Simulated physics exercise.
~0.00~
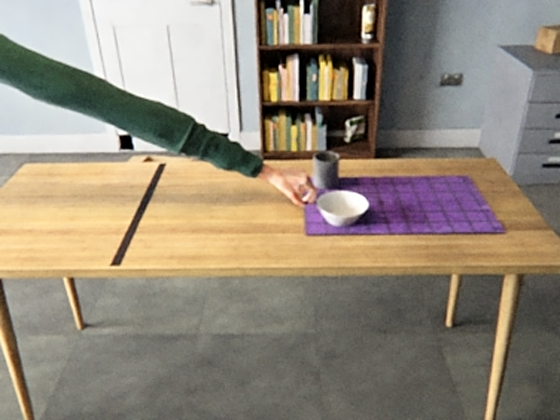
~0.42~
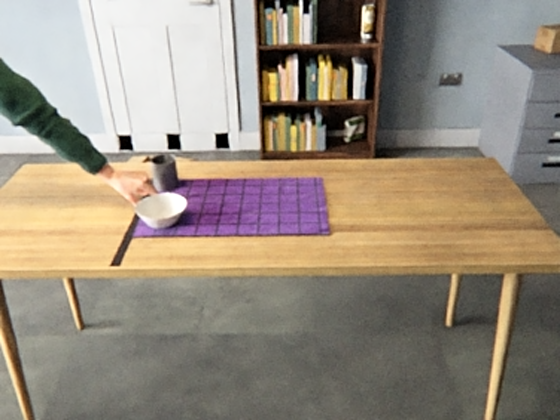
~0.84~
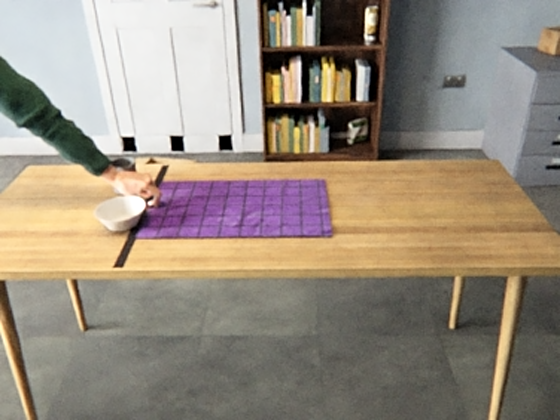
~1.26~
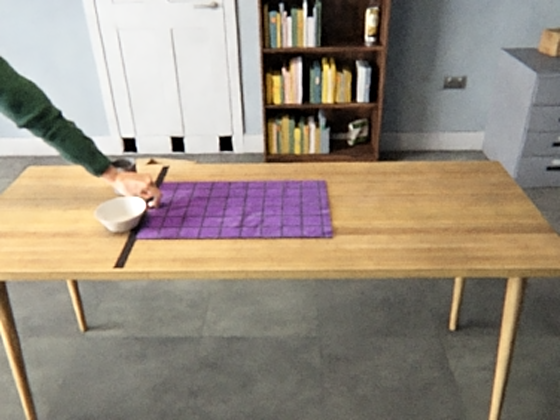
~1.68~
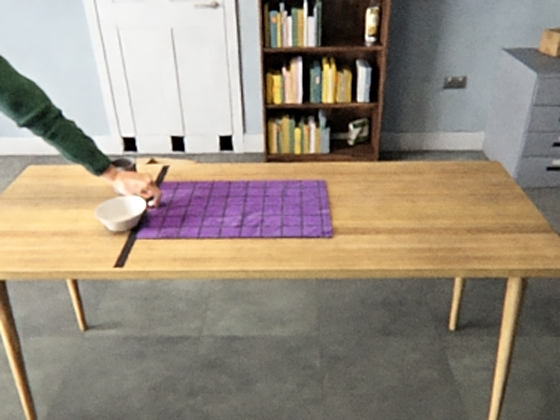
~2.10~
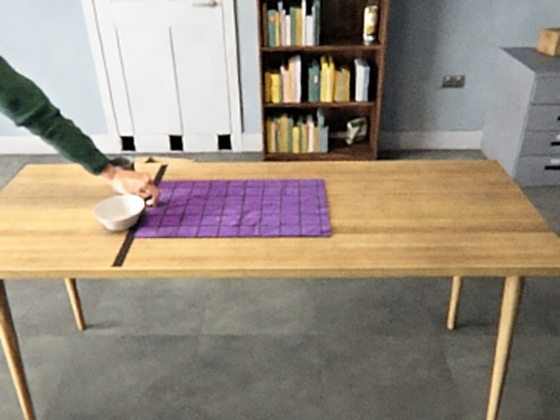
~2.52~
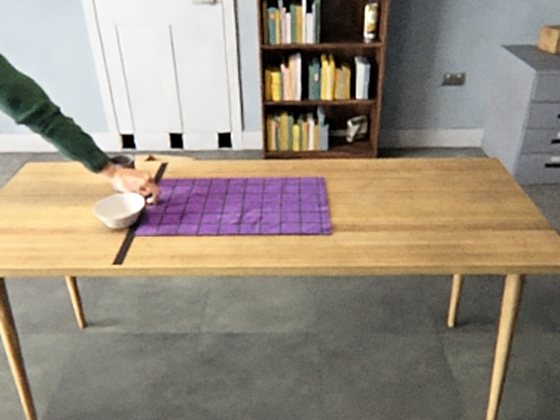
On a wooden table, a hand pulls a purple mat left, and the bowl slides off.
